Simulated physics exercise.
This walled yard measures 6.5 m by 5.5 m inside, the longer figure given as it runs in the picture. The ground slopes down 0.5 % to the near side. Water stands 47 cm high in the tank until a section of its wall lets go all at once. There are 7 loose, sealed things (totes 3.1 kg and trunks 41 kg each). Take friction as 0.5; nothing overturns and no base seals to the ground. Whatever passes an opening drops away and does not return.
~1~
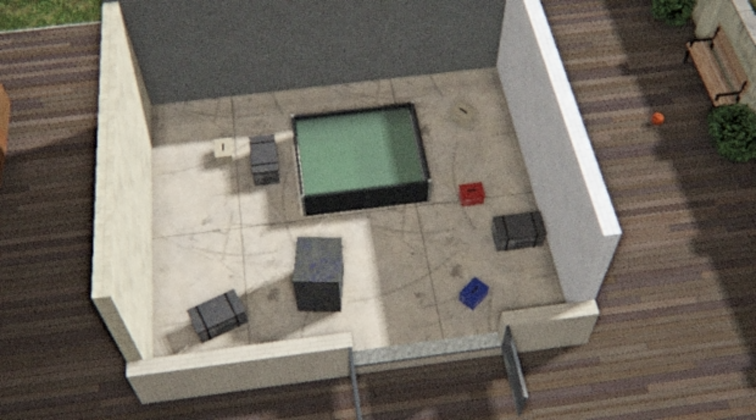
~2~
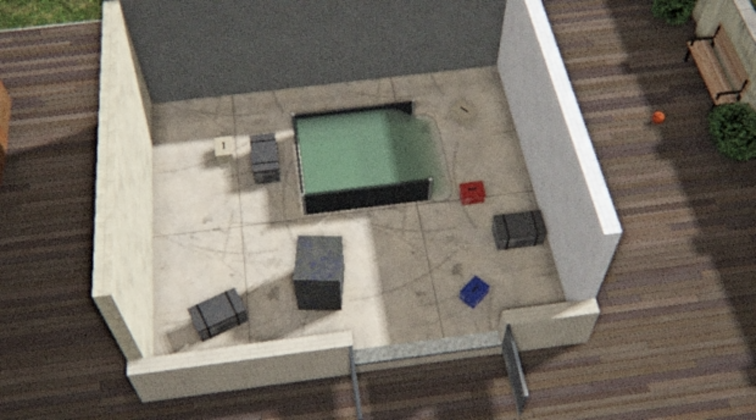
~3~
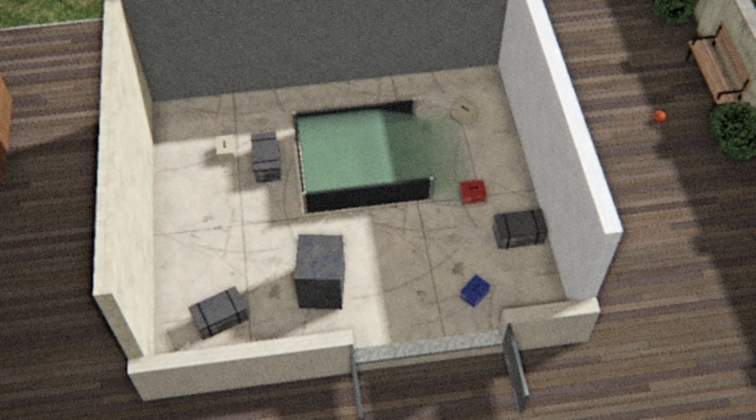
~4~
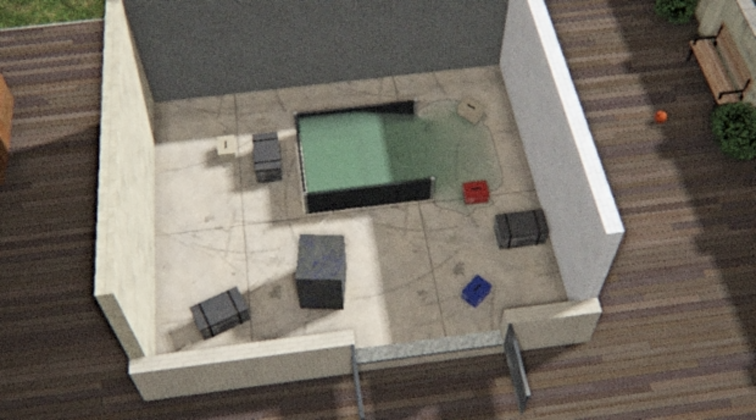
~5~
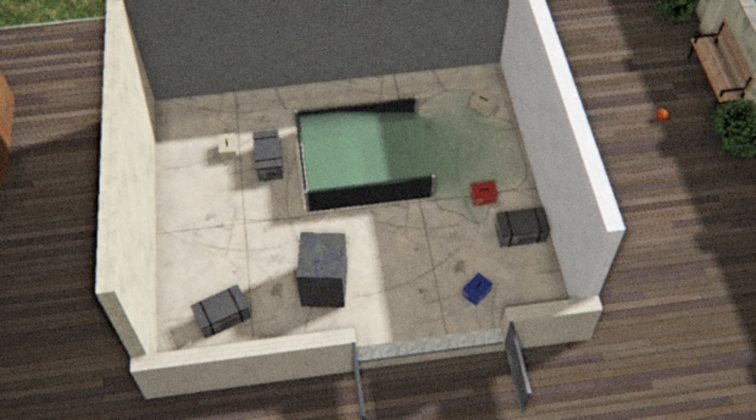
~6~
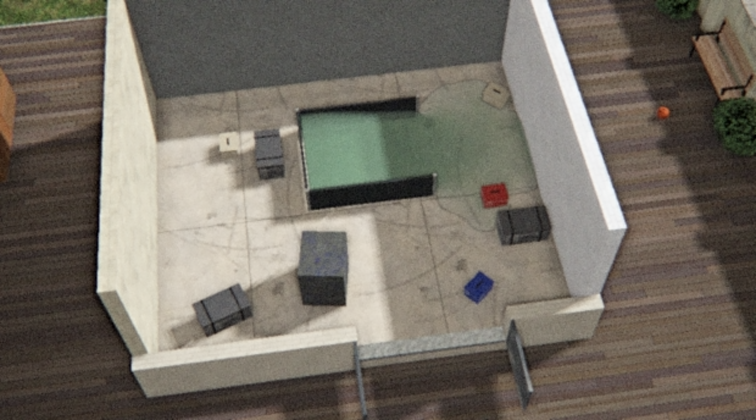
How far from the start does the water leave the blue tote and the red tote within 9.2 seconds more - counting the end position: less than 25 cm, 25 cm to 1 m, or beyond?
The blue tote gets carried off; the red tote ends far away.
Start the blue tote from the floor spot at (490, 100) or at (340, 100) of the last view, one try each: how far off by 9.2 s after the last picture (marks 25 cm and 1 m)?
In turn: It ends far away; it ends far away.
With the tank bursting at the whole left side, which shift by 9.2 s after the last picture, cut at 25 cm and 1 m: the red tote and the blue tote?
Then the red tote stays put, the blue tote is nudged along.
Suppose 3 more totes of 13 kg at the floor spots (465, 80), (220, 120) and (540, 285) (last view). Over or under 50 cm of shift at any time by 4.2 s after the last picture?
In turn: Past it, short of it, more.
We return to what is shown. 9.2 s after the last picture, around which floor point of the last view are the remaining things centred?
At about (289, 284).
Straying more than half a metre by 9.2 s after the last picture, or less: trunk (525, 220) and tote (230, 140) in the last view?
In turn: More, more.
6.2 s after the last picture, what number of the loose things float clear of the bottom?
I count 1.
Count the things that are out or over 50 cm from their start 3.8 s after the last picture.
I count 4.
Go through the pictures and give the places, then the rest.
The blue tote at (475, 290), on the bottom; the red tote at (472, 190), on the bottom; 3.5 m2 under water; 0 of 7 have shifted, in the first picture.
The blue tote at (475, 289), on the bottom; the red tote at (473, 189) rests on the ground; water covers 4.3 m2; 0 of 7 have shifted, in the second picture.
The blue tote at (476, 288), on the bottom; the red tote at (473, 188), on the bottom; 5.2 m2 under water; 0 of 7 have shifted, in the third picture.
The blue tote at (477, 288) rests on the ground; the red tote at (476, 189), on the bottom; water covers 6.1 m2; 1 of 7 have shifted, in the fourth picture.
The blue tote at (478, 286), on the bottom; the red tote at (484, 189) rests on the ground, 16 cm from its start; water covers 7.4 m2; 2 of 7 have shifted, in the fifth picture.
The blue tote at (479, 284), on the bottom; the red tote at (495, 192), on the bottom, 34 cm from its start; water covers 8.3 m2; 2 of 7 have shifted, in the sixth picture.
Then, 1.2 s after the last picture the blue tote is near (479, 284), 0.0 m from its start, aground; the red tote is near (532, 209), 1.1 m from its start, afloat; 0 of 7 are out; 2 afloat.
Then, 3.8 s after the last picture the blue tote is near (426, 322), 1.1 m from its start, aground; the red tote is near (518, 292), 2.2 m from its start, afloat; 0 of 7 are out; 2 afloat.
Then, 6.2 s after the last picture the blue tote is near (404, 329), 1.4 m from its start, aground; the red tote has gone out; 1 of 7 are out; 1 afloat.
Then, 9.2 s after the last picture the blue tote is near (406, 333), 1.4 m from its start, aground; the red tote has gone out; 1 of 7 are out; 2 afloat.
